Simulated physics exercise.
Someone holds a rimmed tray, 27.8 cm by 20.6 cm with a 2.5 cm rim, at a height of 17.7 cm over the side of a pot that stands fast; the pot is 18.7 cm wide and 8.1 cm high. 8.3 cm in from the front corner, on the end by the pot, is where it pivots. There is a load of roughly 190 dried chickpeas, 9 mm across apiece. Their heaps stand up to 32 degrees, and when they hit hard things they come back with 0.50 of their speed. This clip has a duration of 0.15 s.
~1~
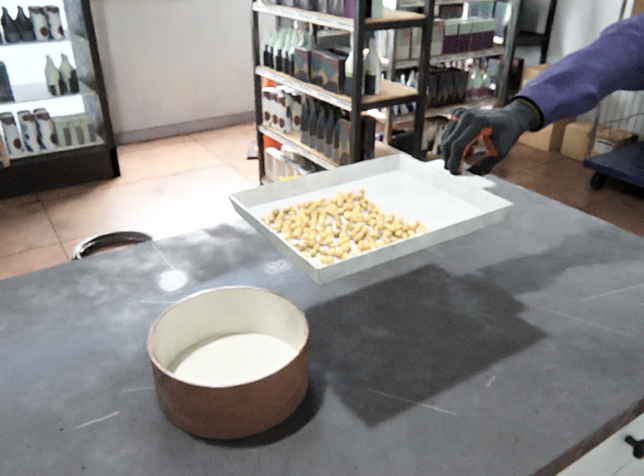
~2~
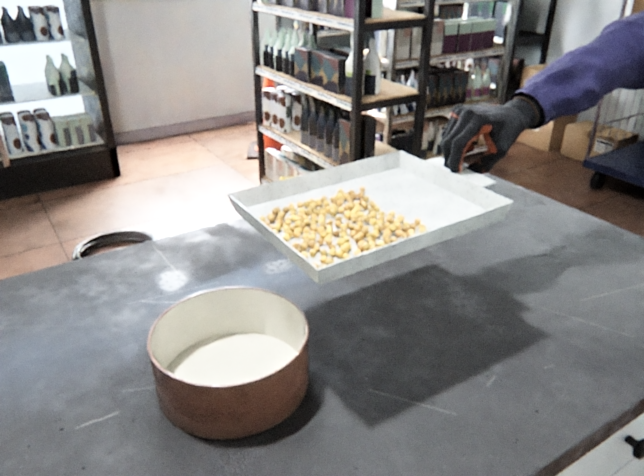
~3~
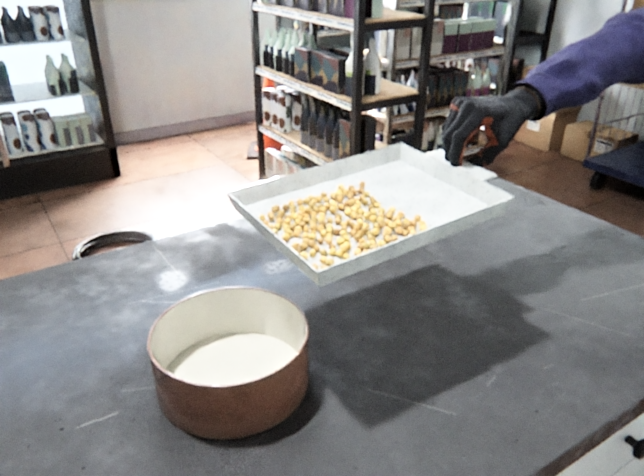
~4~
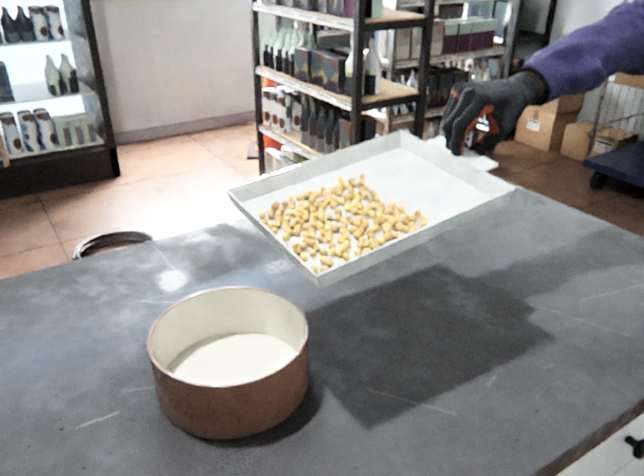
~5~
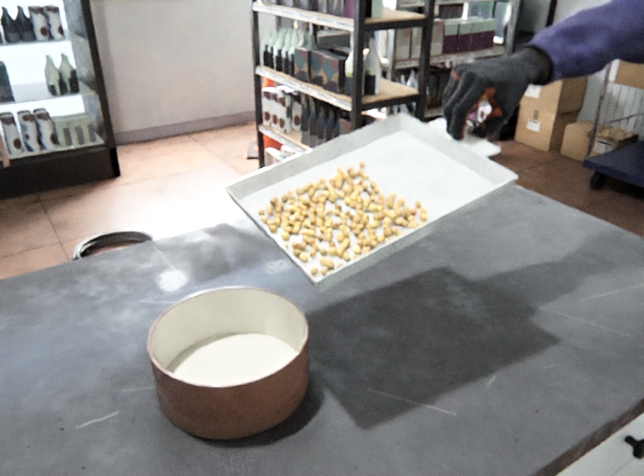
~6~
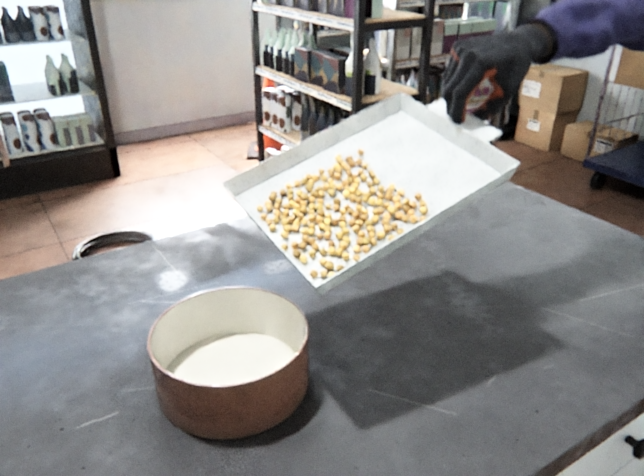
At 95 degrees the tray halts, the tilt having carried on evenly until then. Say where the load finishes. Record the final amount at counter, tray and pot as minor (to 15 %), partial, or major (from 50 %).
Final: Counter major, tray minor, pot partial.
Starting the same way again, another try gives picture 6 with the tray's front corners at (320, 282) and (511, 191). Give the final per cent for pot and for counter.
You'd end with pot at 0 and counter at 100.
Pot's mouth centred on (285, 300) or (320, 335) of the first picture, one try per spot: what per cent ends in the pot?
Near 5 and 95 percent, one try each.
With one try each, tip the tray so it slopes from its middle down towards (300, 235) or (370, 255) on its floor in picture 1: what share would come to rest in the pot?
Some 80 and 5 per cent.
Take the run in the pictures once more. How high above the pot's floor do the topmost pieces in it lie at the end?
My guess is around 1.5 centimetres.
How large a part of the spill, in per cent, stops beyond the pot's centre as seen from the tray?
Estimate: Roughly 30 per cent of the pieces.
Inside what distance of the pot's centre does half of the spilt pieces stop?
Distance: Roughly 14 cm.
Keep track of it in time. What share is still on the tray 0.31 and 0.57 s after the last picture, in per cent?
In turn: 100, 10.
Then, 0.19 s after the last picture, tilt 59 degrees; the tray holds 100 %, the pot 0 %.
Then, 0.31 s after the last picture, tilt 84 degrees; the tray holds 100 %, the pot 0 %.
Then, 0.57 s after the last picture, tilt 95 degrees; the tray holds 10 %, the pot 25 %.
In the end, counter 75 %, tray 0 %, pot 25 %.
